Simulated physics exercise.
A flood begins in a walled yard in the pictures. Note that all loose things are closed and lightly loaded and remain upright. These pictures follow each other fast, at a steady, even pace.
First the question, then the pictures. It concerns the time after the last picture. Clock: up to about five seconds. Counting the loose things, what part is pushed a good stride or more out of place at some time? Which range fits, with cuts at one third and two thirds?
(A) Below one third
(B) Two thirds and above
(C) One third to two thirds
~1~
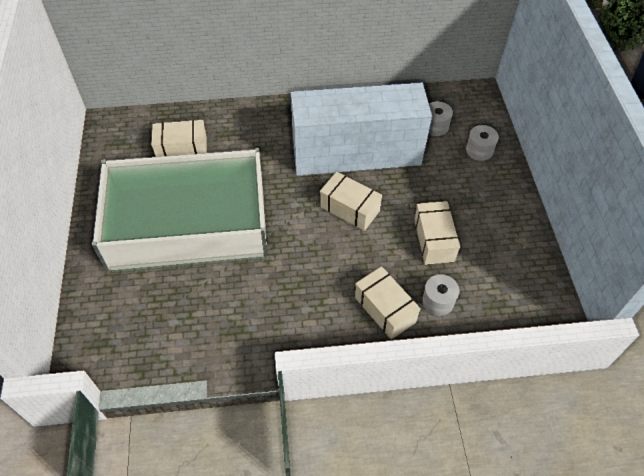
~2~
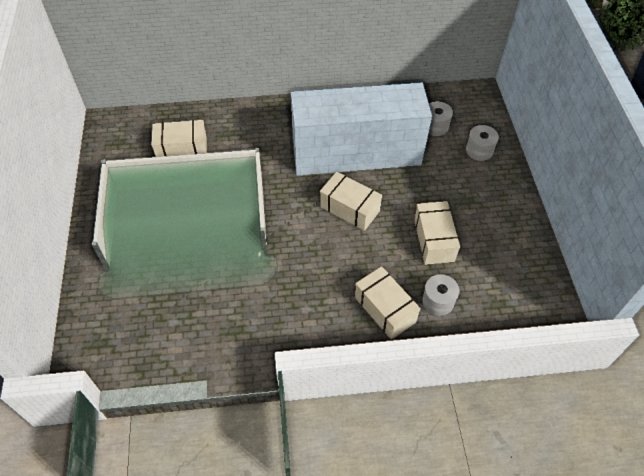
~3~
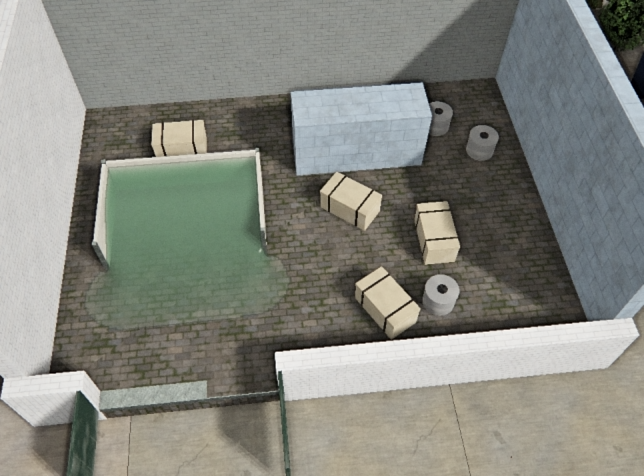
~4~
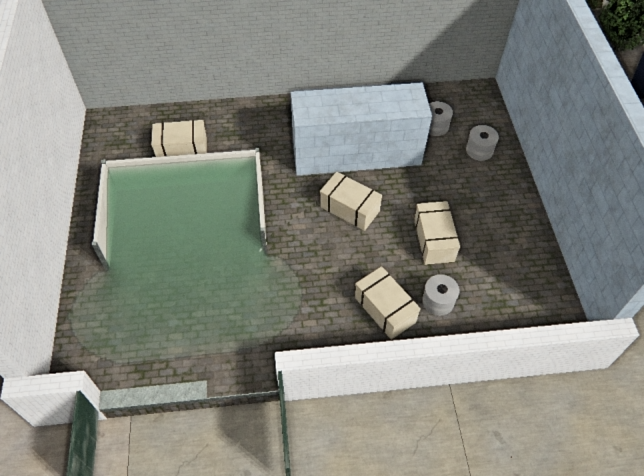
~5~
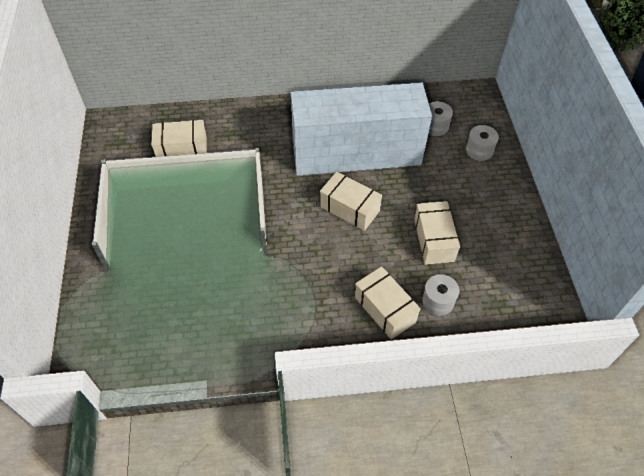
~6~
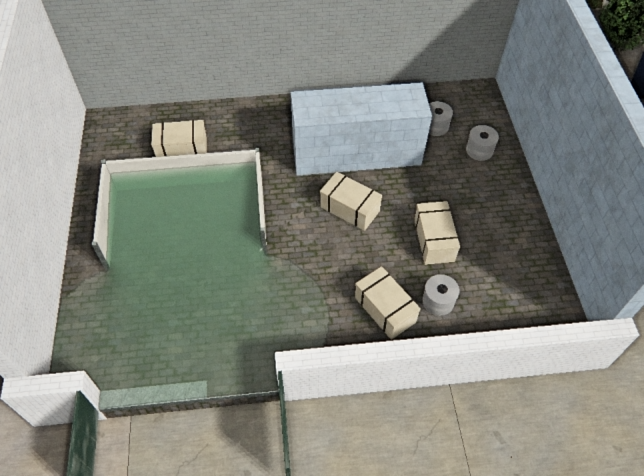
A.
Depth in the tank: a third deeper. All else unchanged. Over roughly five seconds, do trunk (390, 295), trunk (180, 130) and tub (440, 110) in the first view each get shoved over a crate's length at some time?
Going through them in turn, I'd say got there, then never got there, then never got there.
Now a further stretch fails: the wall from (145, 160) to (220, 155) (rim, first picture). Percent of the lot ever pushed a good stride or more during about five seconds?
My figure is about 10 %.
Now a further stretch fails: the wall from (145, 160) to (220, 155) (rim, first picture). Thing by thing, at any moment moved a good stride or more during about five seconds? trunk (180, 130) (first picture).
As for this one, it went the full distance.
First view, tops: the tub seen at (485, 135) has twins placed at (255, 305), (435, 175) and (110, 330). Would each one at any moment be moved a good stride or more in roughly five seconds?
Item by item: Goes the distance, remains in place, goes the distance.
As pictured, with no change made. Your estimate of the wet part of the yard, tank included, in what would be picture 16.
I'd estimate around 35 percent.
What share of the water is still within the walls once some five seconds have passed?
Roughly 38 in a hundred.
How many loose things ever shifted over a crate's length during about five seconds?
I make it 0 in total.
A moment on, 0 of 7 are well off their spots; 0 afloat.
Next, 0 of 7 are well off their spots; 0 afloat.
Later, 0 of 7 are well off their spots; 0 afloat.
In the end, 0 of 7 are well off their spots, and 0 have been at some point; 0 afloat.
